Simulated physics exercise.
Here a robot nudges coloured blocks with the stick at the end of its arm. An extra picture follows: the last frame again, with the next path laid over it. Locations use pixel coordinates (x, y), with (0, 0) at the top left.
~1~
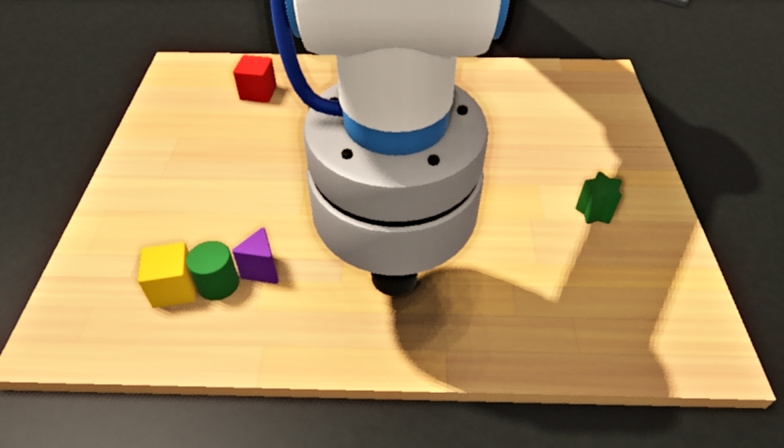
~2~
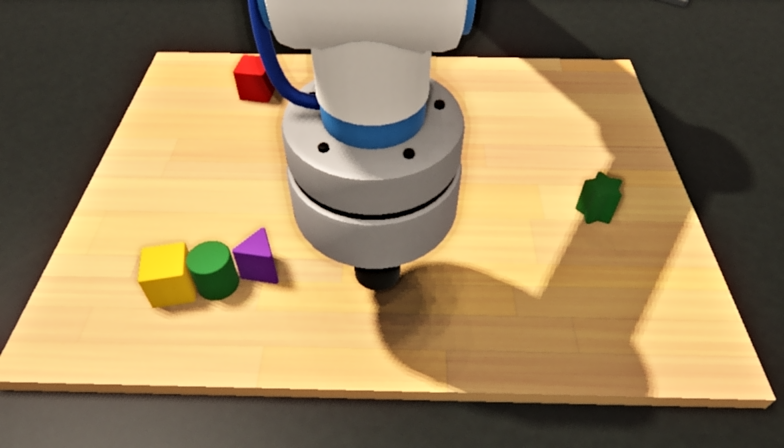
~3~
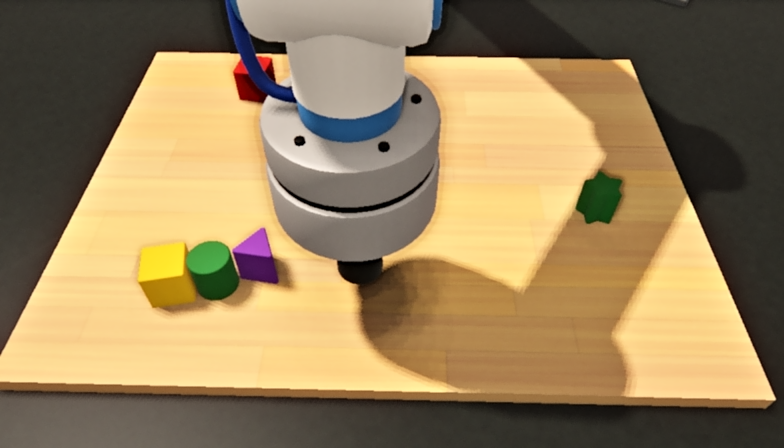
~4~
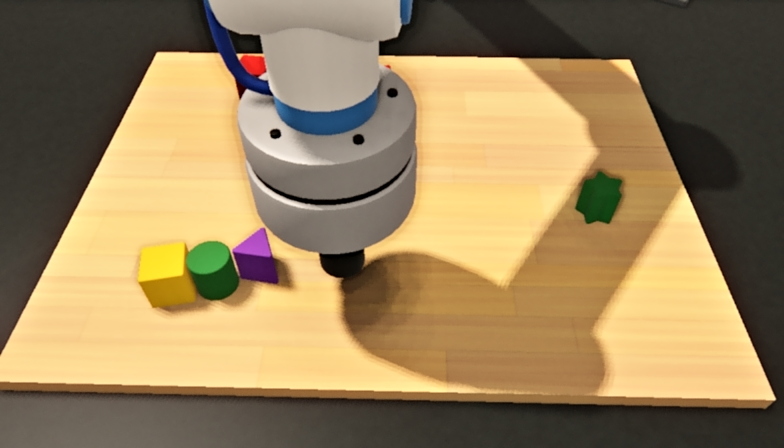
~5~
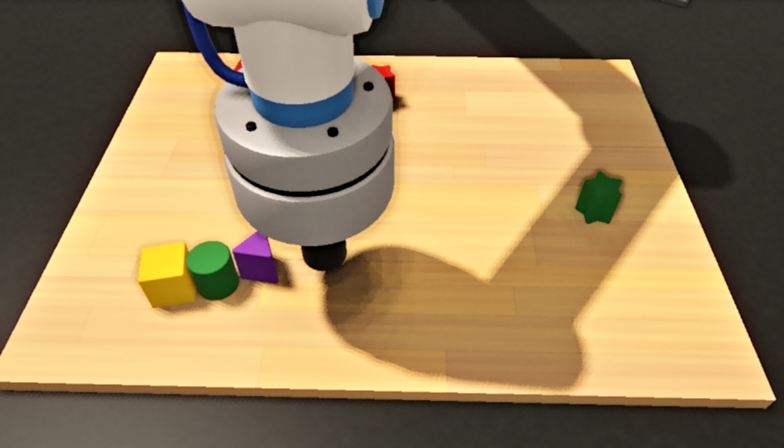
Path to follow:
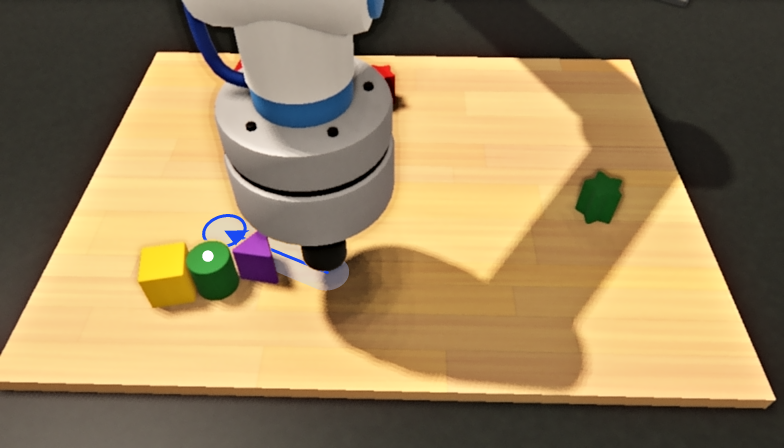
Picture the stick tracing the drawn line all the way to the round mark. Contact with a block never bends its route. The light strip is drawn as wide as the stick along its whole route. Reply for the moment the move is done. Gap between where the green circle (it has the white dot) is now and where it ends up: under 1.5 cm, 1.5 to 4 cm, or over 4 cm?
Shift: Under 1.5 cm.
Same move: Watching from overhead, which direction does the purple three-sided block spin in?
Counterclockwise rotation.
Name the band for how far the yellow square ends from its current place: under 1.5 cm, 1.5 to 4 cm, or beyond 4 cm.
Less than 1.5 cm.
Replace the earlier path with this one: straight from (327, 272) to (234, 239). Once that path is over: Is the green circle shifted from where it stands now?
Short answer: Yes.
The line goes straight from (327, 272) to (224, 231); the dot is on the green circle.
The first path, step by step. One third of the way, stick (287, 239); purple three-sided block (251, 244).
Two thirds of the way, stick (252, 225); yellow square (157, 261); green circle (202, 262); purple three-sided block (240, 245), turned 45° anticlockwise.
At the end, stick (218, 212); yellow square (157, 261); green circle (202, 262); purple three-sided block (240, 245), turned 45° anticlockwise; purple star-shaped block unmoved.
